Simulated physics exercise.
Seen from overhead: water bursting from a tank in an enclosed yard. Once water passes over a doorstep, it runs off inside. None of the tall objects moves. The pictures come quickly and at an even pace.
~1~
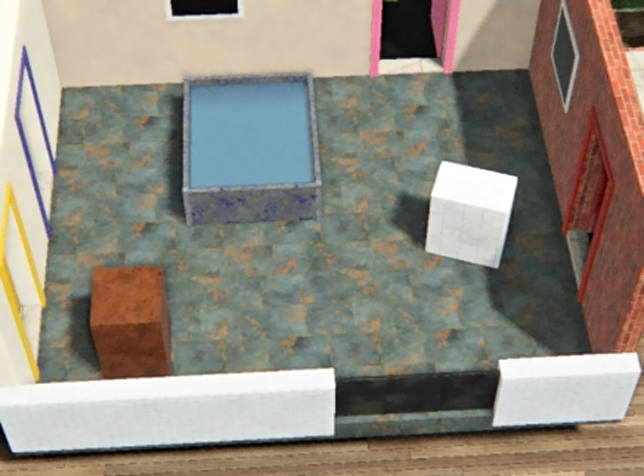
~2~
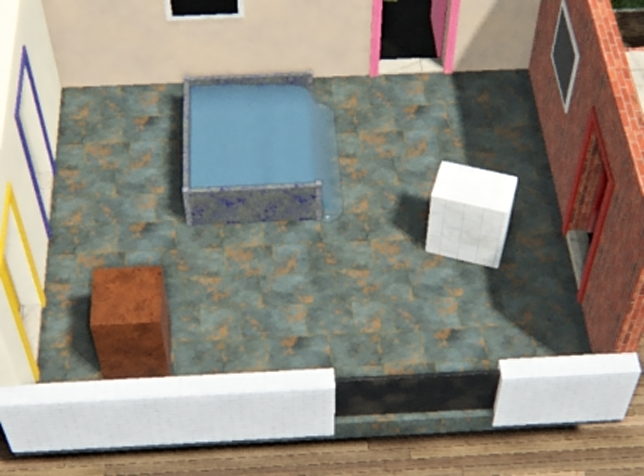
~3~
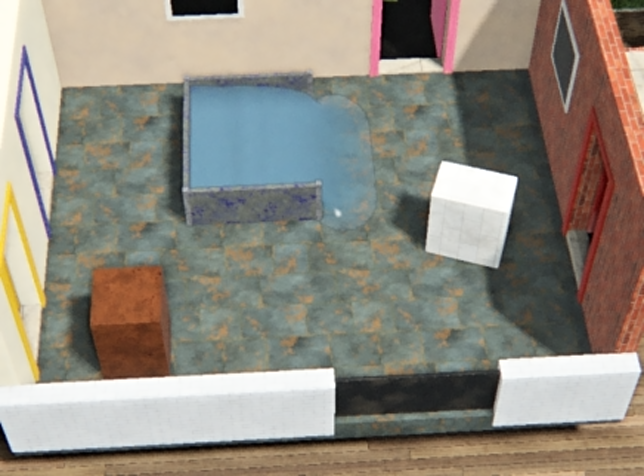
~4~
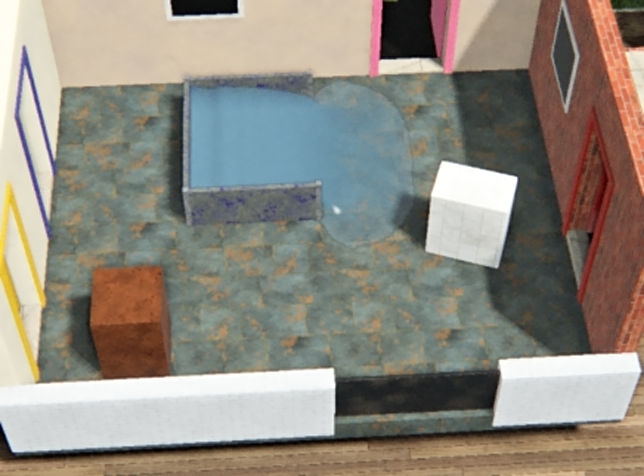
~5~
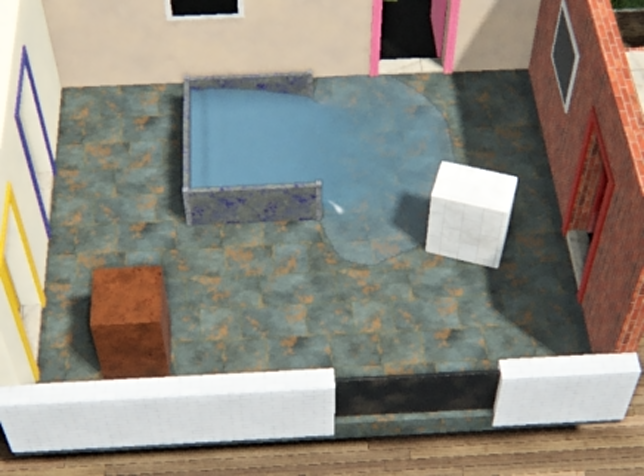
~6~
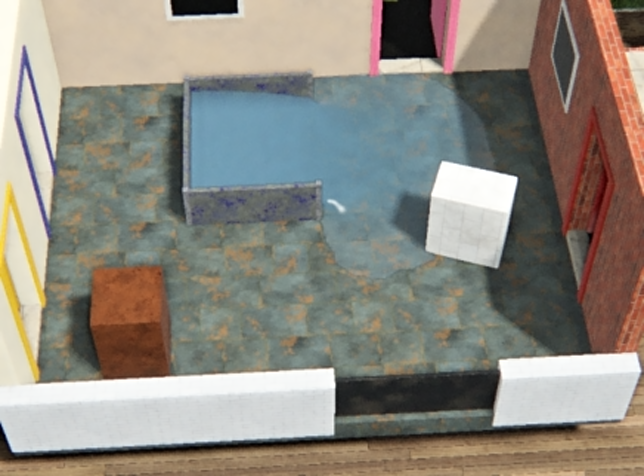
In a walled yard, water pours from a tank's open right side and spreads around a white block.
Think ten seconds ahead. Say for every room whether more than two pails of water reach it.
The blue door will most likely not exceed two buckets; the red door will most likely not exceed two buckets; the pink door will most likely exceed two buckets; the yellow door will most likely not exceed two buckets.
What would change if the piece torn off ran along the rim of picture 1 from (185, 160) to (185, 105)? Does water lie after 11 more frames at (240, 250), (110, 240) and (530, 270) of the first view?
Unwetted, submerged, unwetted.
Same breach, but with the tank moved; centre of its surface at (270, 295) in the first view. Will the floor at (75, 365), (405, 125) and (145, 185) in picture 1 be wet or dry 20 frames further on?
In order: Untouched, submerged, untouched.
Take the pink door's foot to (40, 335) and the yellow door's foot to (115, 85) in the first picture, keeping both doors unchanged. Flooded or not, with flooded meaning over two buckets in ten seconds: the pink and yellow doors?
Going through them, I find the pink door escapes flooding and the yellow door escapes flooding.
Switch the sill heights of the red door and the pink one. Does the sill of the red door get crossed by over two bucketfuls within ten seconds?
After the swap, red ends up over.
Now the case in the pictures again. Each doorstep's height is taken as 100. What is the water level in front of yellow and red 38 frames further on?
Respectively about 0 and 50 per cent.
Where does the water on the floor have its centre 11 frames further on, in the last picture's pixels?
Around (408, 165).
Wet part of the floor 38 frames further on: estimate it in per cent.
I reckon 70 per cent or so.
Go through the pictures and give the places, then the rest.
The first frame shows still water in the open tank at (250, 134).
In the second frame, water pours out at (312, 149) and has run to (330, 216).
In the third frame, water pours out at (312, 152) and has run to (355, 222).
In the fourth frame, water pours out at (312, 153) and has run to (389, 225).
In the fifth frame, the front is at a hidden place, out from the gap at (312, 153).
In the sixth frame, the front is at a hidden place, out from the gap at (312, 153).
A moment on, water covers 30 % of the floor; the blue door not reached, the red door not reached, the pink door under two buckets in, the yellow door not reached.
Next, water covers 40 % of the floor; the blue door not reached, the red door wet at the sill, nothing in, the pink door under two buckets in, the yellow door not reached.
Then, water covers 50 % of the floor; the blue door not reached, the red door under two buckets in, the pink door over two buckets in, the yellow door not reached.
Later, water covers 70 % of the floor; the blue door not reached, the red door under two buckets in, the pink door far over two buckets in, the yellow door not reached.
In the end, water covers 95 % of the floor; the blue door wet at the sill, nothing in, the red door under two buckets in, the pink door far over two buckets in, the yellow door wet at the sill, nothing in.
